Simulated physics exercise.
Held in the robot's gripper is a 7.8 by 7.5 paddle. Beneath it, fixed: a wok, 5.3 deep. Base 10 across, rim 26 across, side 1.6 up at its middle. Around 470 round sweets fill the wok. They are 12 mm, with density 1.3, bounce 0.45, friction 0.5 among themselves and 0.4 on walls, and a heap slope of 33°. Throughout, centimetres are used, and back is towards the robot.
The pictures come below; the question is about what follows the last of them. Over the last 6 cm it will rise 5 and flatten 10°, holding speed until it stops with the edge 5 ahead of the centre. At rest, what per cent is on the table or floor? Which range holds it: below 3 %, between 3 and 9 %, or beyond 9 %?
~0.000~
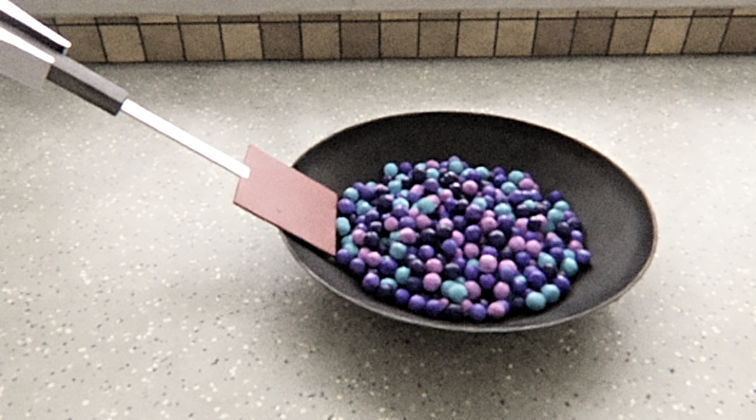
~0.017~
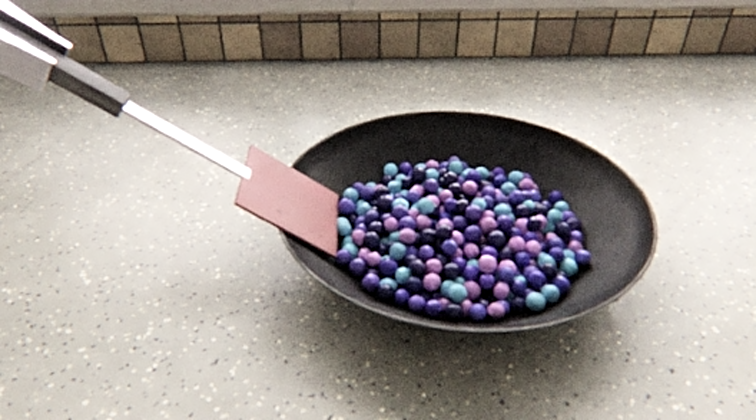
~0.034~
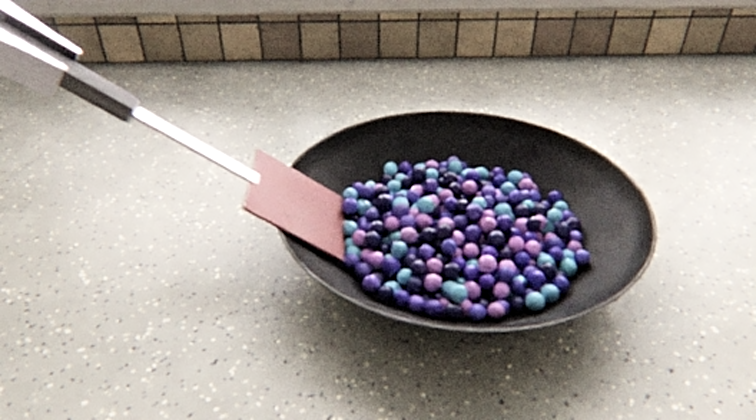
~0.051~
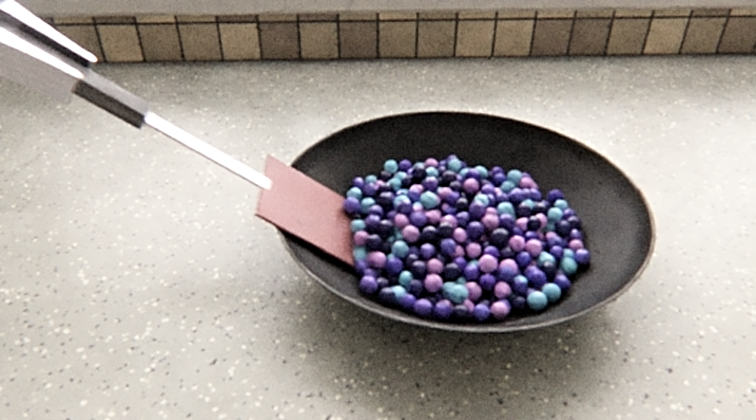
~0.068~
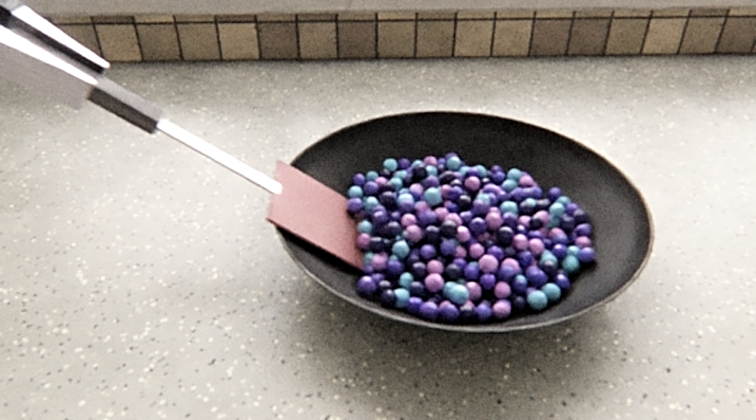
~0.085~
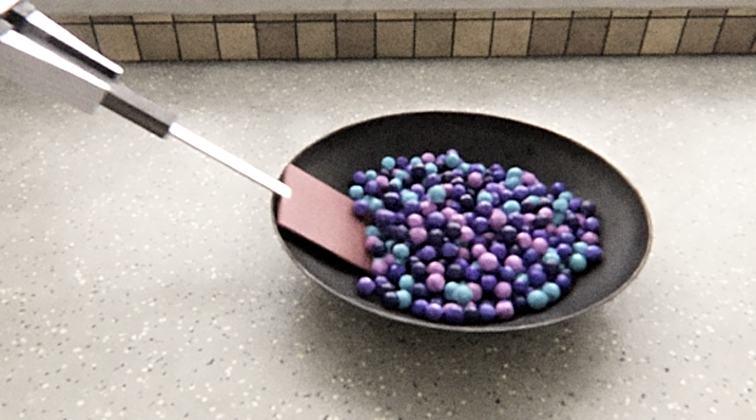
The range below 3 %.
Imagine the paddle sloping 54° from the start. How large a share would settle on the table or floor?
Around 0 in a hundred.
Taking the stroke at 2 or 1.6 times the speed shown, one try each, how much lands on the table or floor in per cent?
15 and 5 %.
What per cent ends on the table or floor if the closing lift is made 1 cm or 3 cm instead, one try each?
About 0 and 0 per cent.
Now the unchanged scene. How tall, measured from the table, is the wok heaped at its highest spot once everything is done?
Peak at rest, approximately 7.0 centimetres.
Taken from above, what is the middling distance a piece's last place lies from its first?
Roughly 4 centimetres.
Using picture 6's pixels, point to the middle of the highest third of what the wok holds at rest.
I'd say around pixel (558, 207).
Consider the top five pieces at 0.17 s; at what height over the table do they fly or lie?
Somewhere near 5 cm, I'd say.
After 0.17 s, sloping 37°, highest piece 5 above the table; 470 in the wok.
After 0.26 s, sloping 32°, highest piece 6 above the table; 470 in the wok.
After 0.51 s, sloping 27°, highest piece 6 above the table; 470 in the wok.
After 1.56 s, sloping 27°, highest piece 6 above the table; 470 in the wok.
At rest, 470 in the wok. That is 0 % on the table or floor.
